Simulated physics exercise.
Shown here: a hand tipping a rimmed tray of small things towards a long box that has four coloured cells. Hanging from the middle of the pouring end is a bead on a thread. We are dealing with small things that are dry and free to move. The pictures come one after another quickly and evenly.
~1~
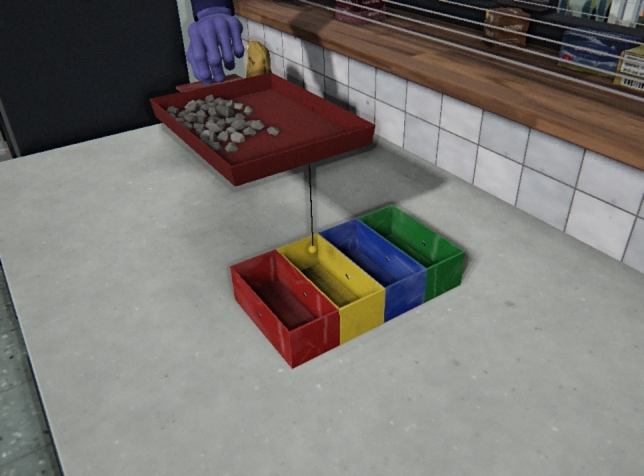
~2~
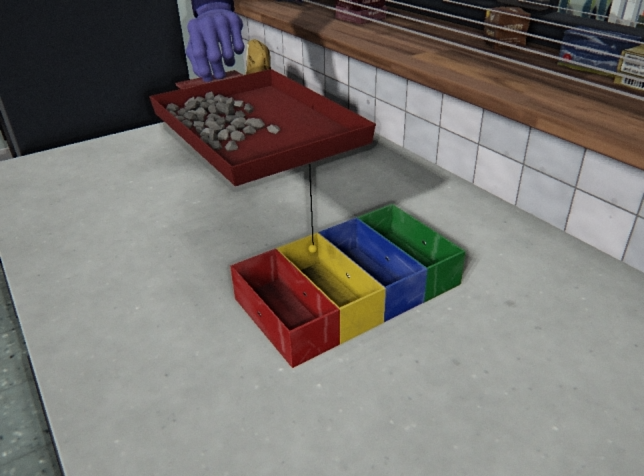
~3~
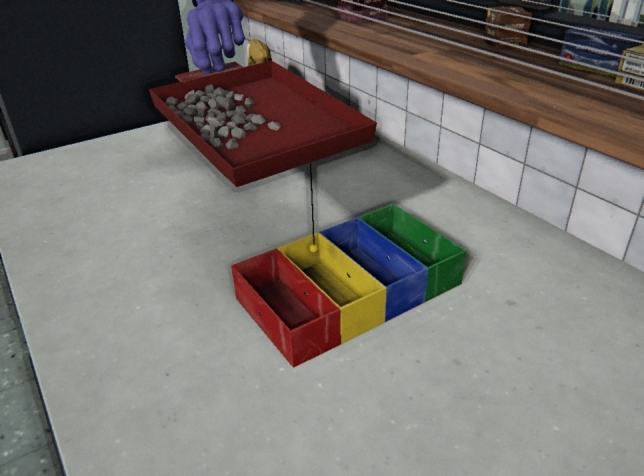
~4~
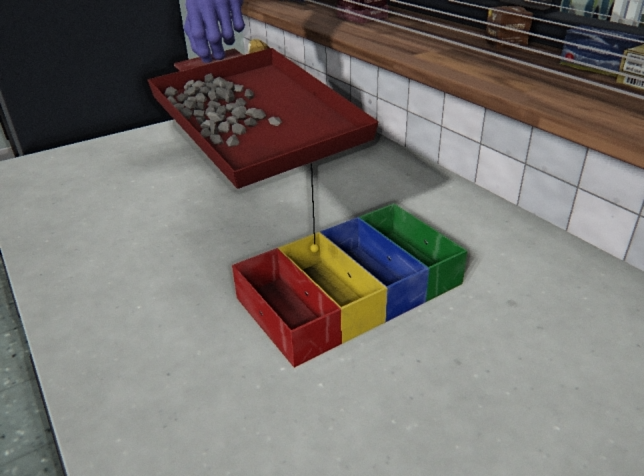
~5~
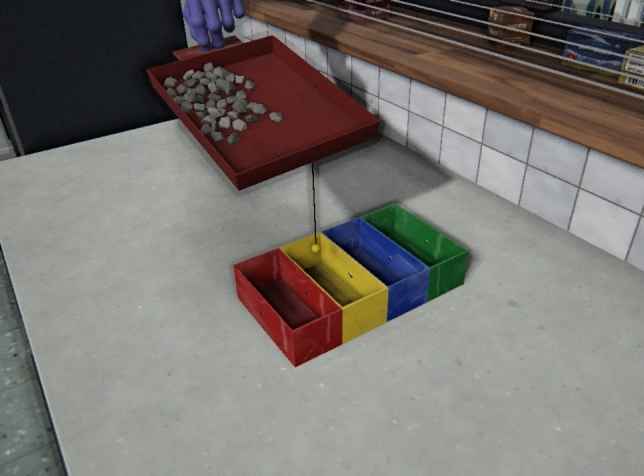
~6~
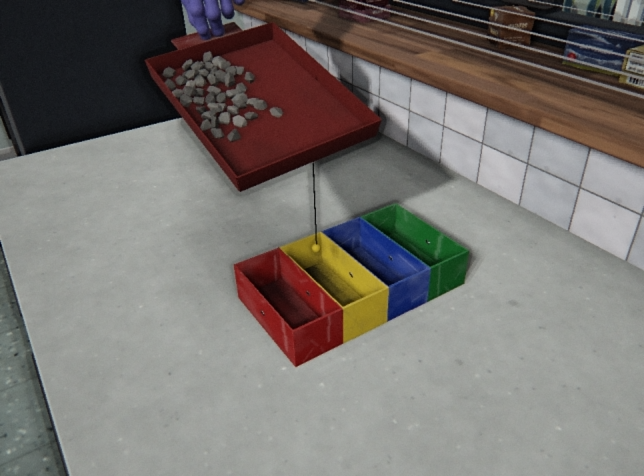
The clip shows a purple-gloved hand behind a red tray of gray gravel above red, yellow, blue and green cells, a bead hanging on a thread; the tray's far side gradually rises, tilting it slightly toward its near left corner.
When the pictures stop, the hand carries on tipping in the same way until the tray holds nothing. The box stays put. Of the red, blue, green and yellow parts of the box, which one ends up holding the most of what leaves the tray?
The red part holds the most.
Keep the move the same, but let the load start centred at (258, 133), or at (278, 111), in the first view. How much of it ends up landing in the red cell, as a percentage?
It would be about 70 per cent for the first and about 70 per cent for the second.
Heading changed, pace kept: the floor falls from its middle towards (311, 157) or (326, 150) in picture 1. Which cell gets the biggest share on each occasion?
So the first one goes to the yellow cell and the second to the cell in blue.
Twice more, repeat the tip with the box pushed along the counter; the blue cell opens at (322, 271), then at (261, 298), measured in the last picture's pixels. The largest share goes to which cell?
Yellow, then the cell in blue.
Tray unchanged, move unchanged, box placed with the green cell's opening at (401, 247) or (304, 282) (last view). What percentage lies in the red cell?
It would be roughly 70 per cent, followed by roughly 0 per cent.
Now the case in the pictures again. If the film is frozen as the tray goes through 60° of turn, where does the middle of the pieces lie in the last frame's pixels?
The load's middle is around (247, 147).
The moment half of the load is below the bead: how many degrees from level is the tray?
It's turned some 105 degrees by then.
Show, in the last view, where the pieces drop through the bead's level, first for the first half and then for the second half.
The opening part goes through (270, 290); what follows goes through (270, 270).
Shortly afterwards, tray tipped steeply; all but a few on the tray; only a few falling or outside the box.
Next, tray tipped right over; near two thirds on the tray; a little in the red cell; near a third falling or outside the box.
Some moments later, tray tipped past a quarter turn; near two thirds in the red cell; a little in the yellow cell; near a third falling or outside the box.
In the end, tray tipped past a quarter turn; near two thirds in the red cell; a little in the yellow cell; none at all in the blue cell; none at all in the green cell; near a third outside the box.
